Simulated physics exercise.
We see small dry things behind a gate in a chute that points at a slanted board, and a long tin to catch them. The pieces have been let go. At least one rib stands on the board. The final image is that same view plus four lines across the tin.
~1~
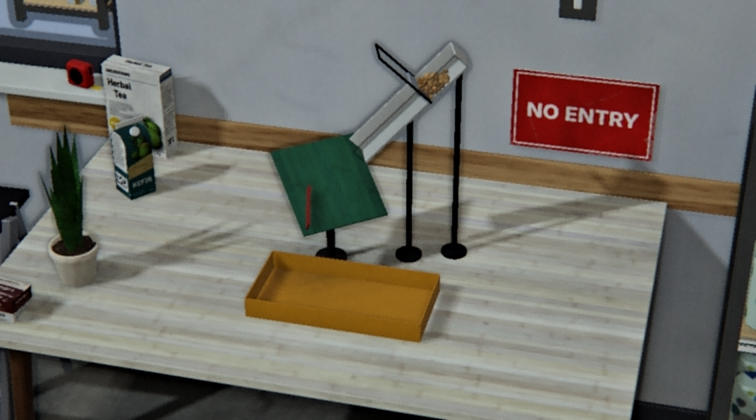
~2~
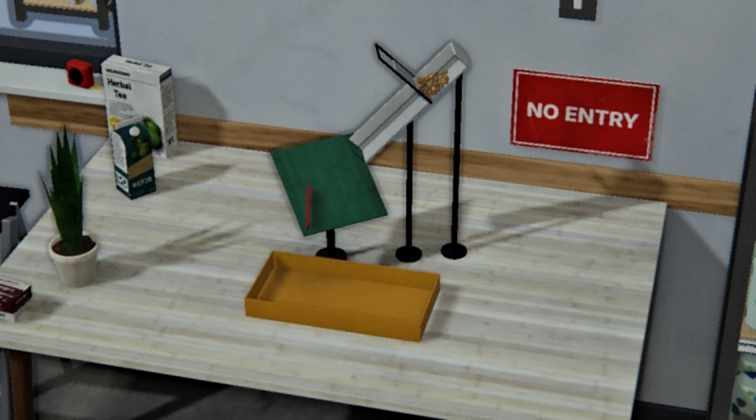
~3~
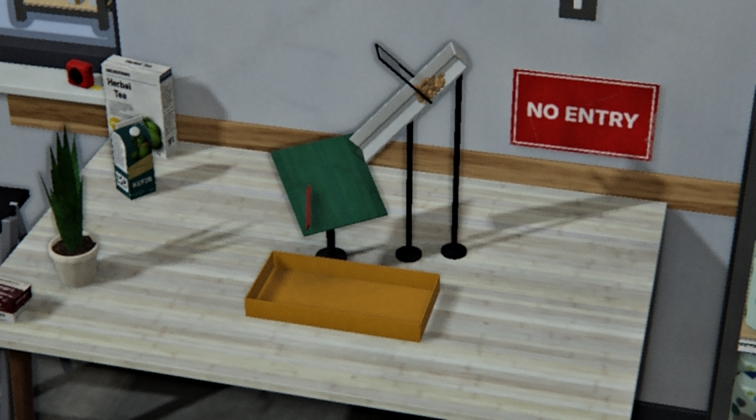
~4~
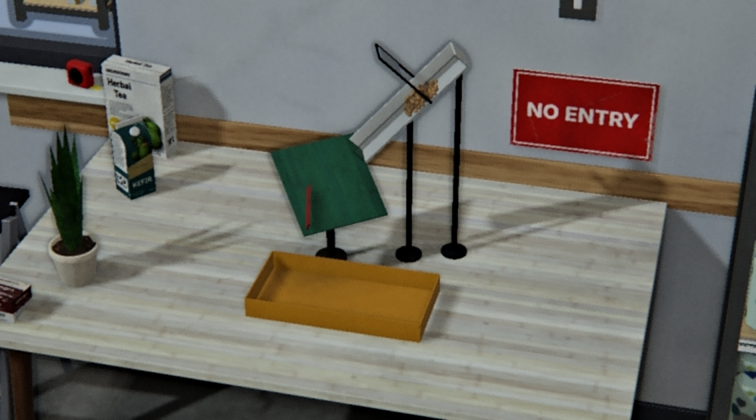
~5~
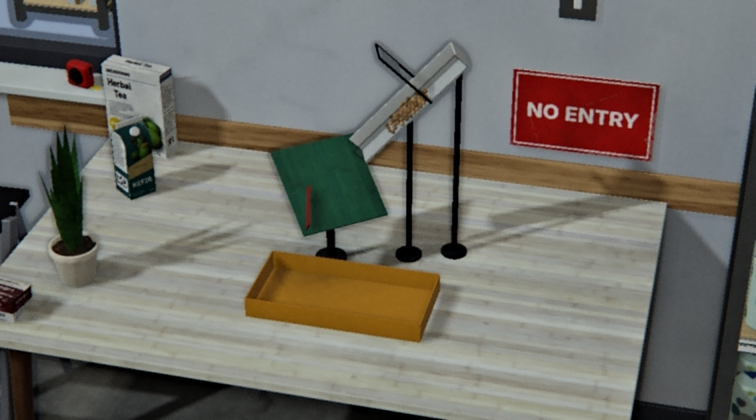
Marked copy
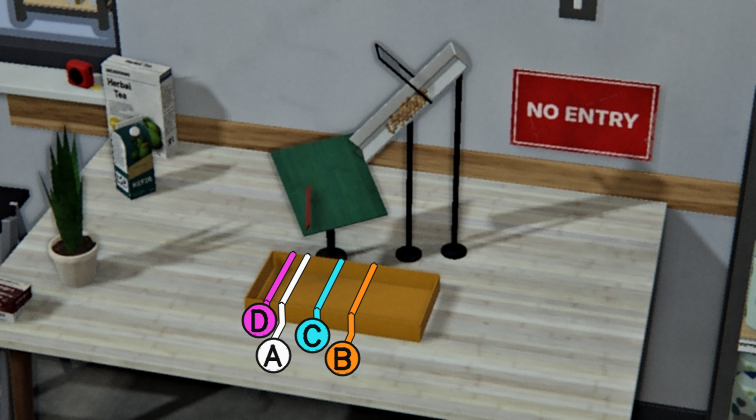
At the start, a small heap of tan beads sits high in a pale, sloping chute above a tilted green board with a red rib and an empty yellow-orange tin. The beads then slide down the chute to the left, spreading into a longer band partway along it, while everything else stays still.
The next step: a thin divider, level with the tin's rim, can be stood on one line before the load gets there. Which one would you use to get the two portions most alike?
C is best.
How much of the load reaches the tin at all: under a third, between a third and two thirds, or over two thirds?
About that: Over two thirds.
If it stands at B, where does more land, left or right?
Left.
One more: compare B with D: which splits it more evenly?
Here it is line B.
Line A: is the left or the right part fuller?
The right side.
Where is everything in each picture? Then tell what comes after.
Load behind the gate (432, 85), round wooden beads; lip of the chute (365, 157), sloping fairly steeply, in the first picture.
Middle of the board (329, 183), tilted fairly steeply; middle of its low edge (347, 225); of its high edge (313, 142), in the second picture.
Front corners of the tin (245, 298) and (420, 325), empty; front of the load (419, 99), in the third picture.
Middle of the load (421, 97); its front (405, 109), roughly a third of the way to the lip; rib from (309, 185) to (309, 225), in the fourth picture.
Middle of the load (411, 110); its front (387, 125), roughly two thirds of the way to the lip, in the fifth picture.
On the marked copy, line A crosses the front rim at (281, 304); line B crosses the front rim at (351, 314); line C crosses the front rim at (317, 309); line D crosses the front rim at (266, 302).
For line A, of what is caught, just a few on the left of the divider, almost all on the right.
For line B, of what is caught, the larger part on the left of the divider, roughly a quarter on the right.
For line C, of what is caught, roughly half on the left of the divider, roughly half on the right.
For line D, of what is caught, just a few on the left of the divider, almost all on the right.
